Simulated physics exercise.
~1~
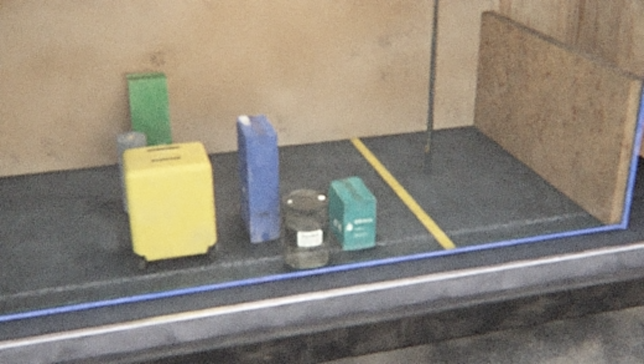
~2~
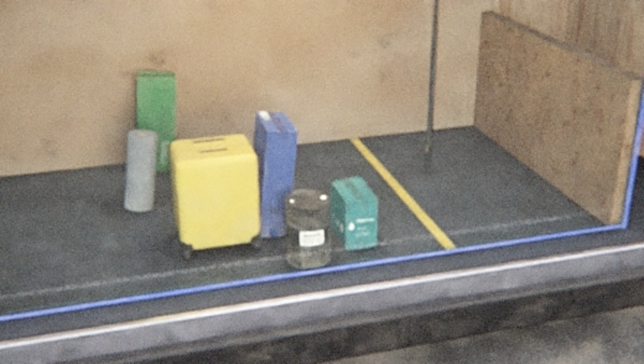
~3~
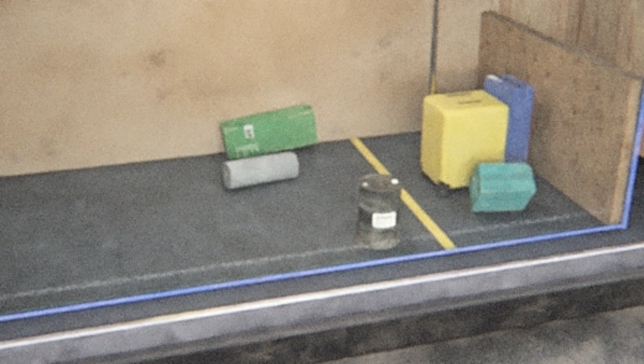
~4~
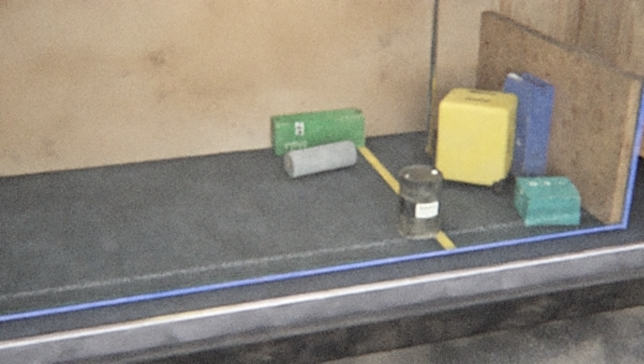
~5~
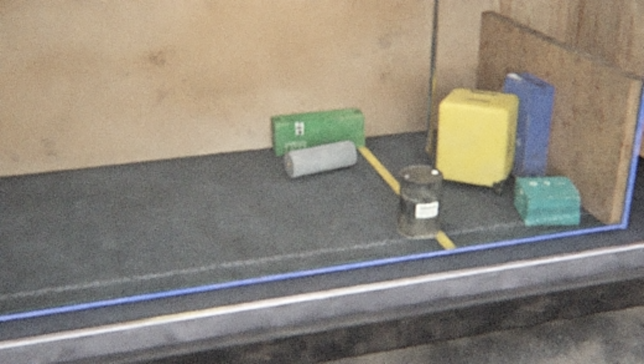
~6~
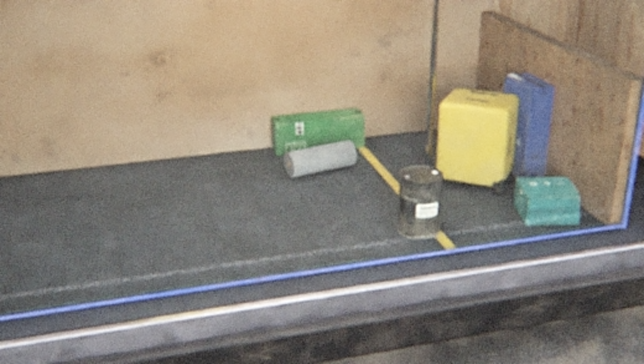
In the bay of a van, a yellow wheeled case and a blue box slid right across a yellow line, a teal carton tipping over beyond it, while a green box and grey roll toppled and stopped short, as did a dark see-through drum.
